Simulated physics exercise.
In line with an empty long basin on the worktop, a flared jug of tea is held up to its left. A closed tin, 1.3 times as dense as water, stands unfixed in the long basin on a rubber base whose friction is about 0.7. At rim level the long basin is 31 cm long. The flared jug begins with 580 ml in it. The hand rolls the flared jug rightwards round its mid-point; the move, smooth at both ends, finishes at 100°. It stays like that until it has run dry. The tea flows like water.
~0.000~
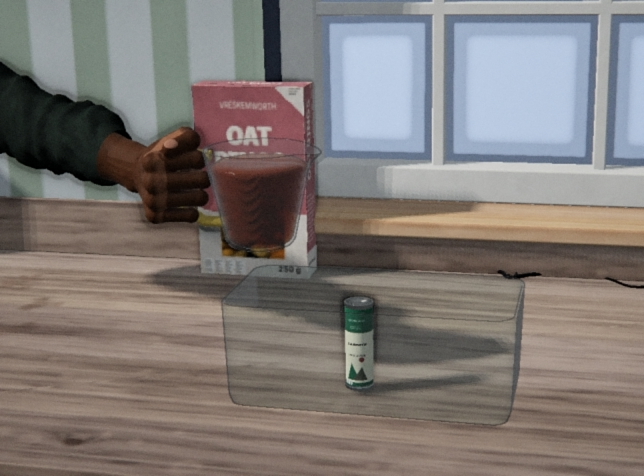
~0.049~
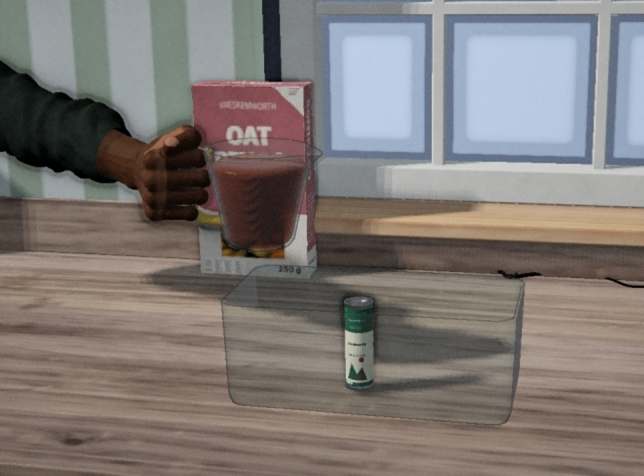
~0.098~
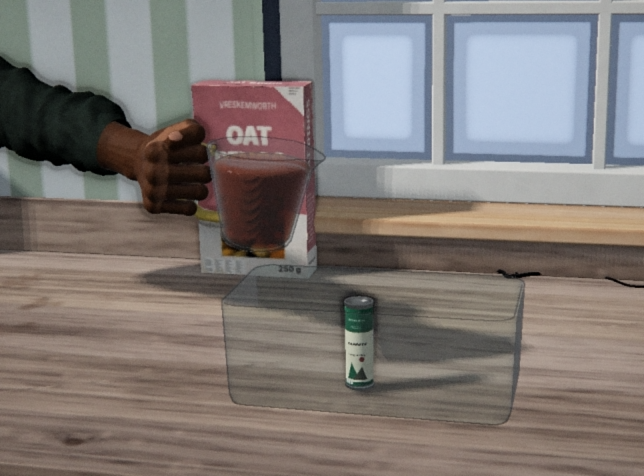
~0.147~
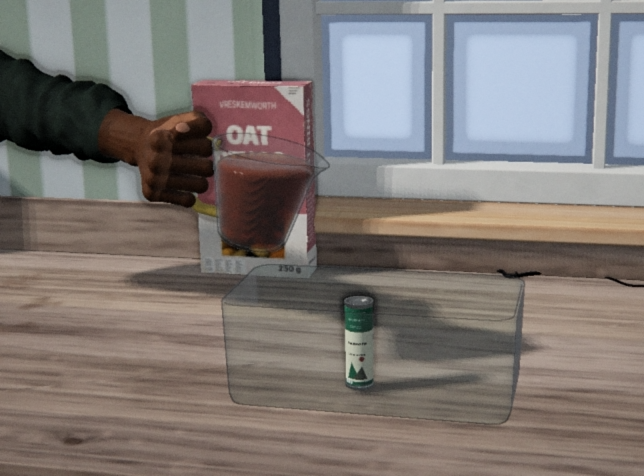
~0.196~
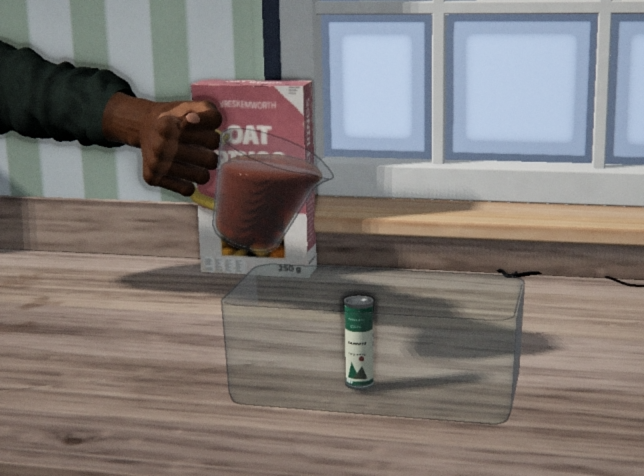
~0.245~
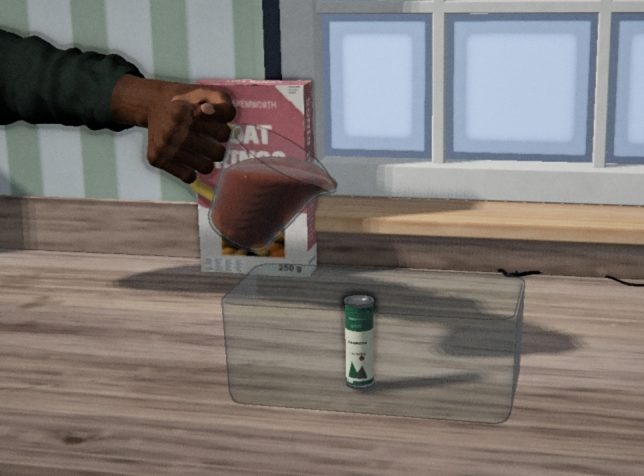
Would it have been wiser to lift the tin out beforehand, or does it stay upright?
Looks like it can't take it.
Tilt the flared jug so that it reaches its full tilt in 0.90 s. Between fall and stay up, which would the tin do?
With that tilt, the tin stays on its base.
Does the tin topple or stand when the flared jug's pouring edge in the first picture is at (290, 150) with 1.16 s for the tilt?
Then the tin remains standing.
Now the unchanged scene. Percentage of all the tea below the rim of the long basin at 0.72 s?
Close to 86 in a hundred.
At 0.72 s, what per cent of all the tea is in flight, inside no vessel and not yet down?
7 per cent or so.
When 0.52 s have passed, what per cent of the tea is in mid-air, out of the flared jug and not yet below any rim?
About 22 per cent.
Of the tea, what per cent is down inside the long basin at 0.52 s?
I'd estimate some 32 percent of the liquid.
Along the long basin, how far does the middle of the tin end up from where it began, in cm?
It finishes around 7.0 cm from where it began.
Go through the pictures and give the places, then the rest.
The first picture shows tilt 0°; pouring edge (321, 152); surface from (214, 161) to (309, 164); the long basin's rim runs from (239, 285) to (520, 301); the tin's top is at (359, 306).
The second picture shows tilt 1°; pouring edge (322, 153); surface from (214, 160) to (309, 164).
The third picture shows tilt 6°; pouring edge (325, 158); surface from (217, 158) to (311, 166).
The fourth picture shows tilt 12°; pouring edge (329, 166); surface from (221, 158) to (316, 168).
The fifth picture shows tilt 21°; pouring edge (333, 177); surface from (224, 161) to (325, 172).
The sixth picture shows tilt 31°; pouring edge (336, 190); surface from (227, 168) to (333, 182); 1 per cent is over the edge.
Then, 0.52 s in, the tilt is 90° and 45 per cent is still to pour; the tin stands where it began.
Then, 0.72 s in, the tilt is 100° and 7 per cent is still to pour; the tin leans 5°.
Then, 0.92 s in, the tilt is 100° and 0 per cent is still to pour; the tin lies on its side.
Then, 1.15 s in, the tilt is 100° and 0 per cent is still to pour; the tin lies on its side.
Finally, the tin lies on its side.
